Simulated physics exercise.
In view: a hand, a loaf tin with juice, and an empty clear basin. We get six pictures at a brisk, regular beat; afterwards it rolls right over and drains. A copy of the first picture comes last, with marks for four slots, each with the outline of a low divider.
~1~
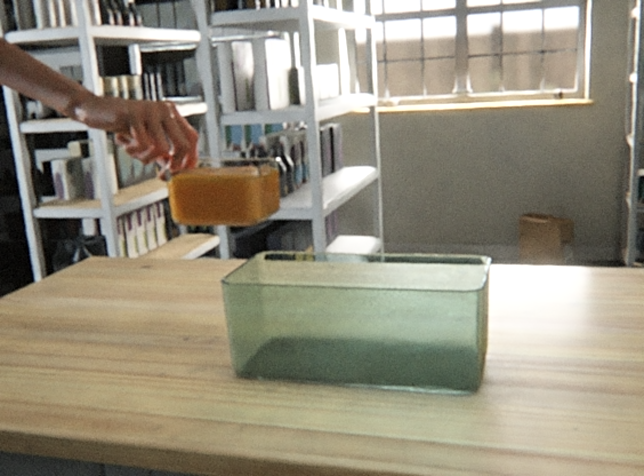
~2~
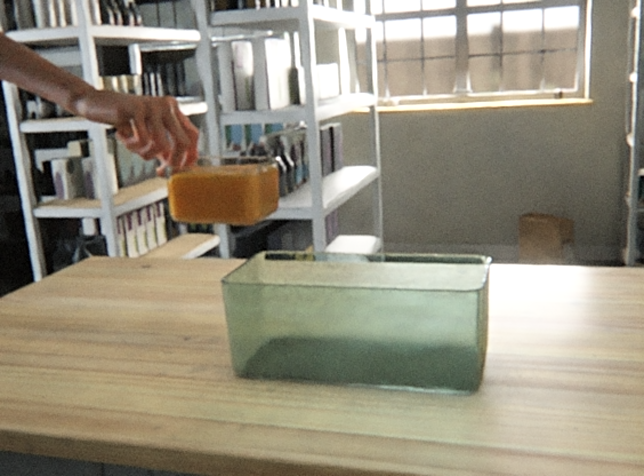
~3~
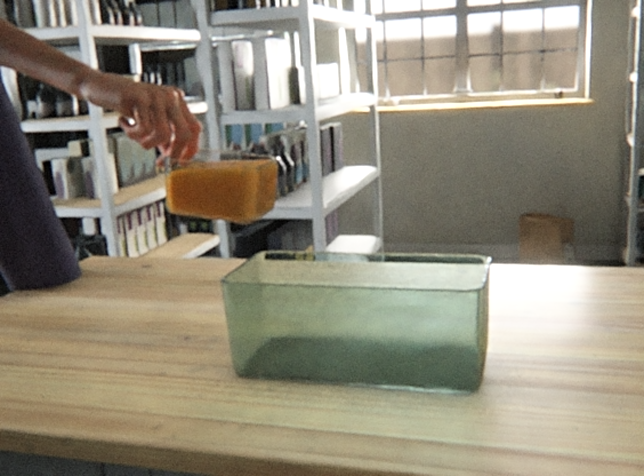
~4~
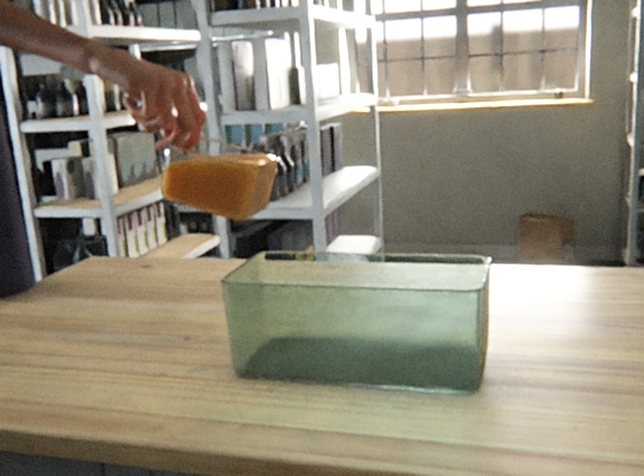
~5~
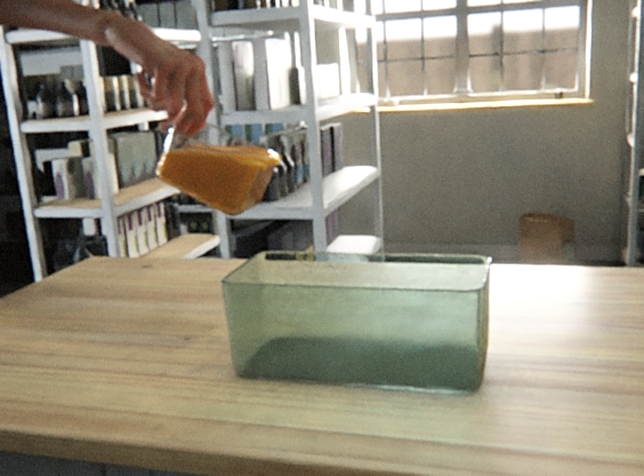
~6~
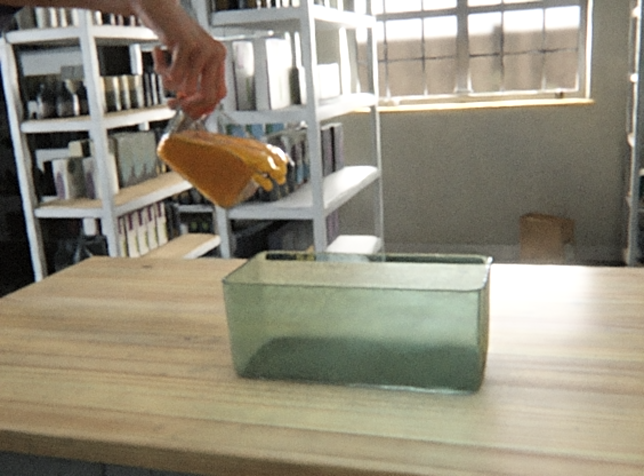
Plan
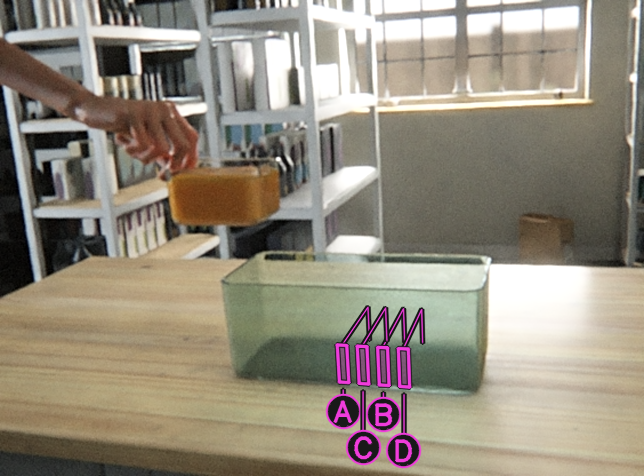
At a wooden table near shelves and a window, a hand held a small container of orange juice above and left of an empty clear basin, then gradually tipped it rightward until juice crossed its lip.
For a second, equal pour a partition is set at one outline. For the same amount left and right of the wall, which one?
Choose C.
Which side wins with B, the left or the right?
The left one.
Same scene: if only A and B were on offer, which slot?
A.
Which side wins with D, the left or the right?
More ends on the left.
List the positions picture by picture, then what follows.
Upright, lip at (266, 163); basin from (234, 373) to (482, 391); nothing has left yet.
Upright, lip at (266, 162); nothing has left yet.
Tipped about 7°, lip at (266, 162); nothing has left yet.
Tipped about 16°, lip at (266, 162); nothing has left yet.
Tipped about 27°, lip at (267, 162); juice is over the lip, down to (267, 162).
Tipped about 39°, lip at (267, 162); juice is over the lip, down to (275, 185).
On the marked copy, A at (343, 389); B at (383, 392); C at (363, 391); D at (403, 394).
With A, about 26 % ends left of the wall and 72 % right of it.
With B, about 85 % ends left of the wall and 12 % right of it; 3 % is lost outside.
With C, about 51 % ends left of the wall and 46 % right of it; 3 % is lost outside.
With D, about 91 % ends left of the wall and 6 % right of it.
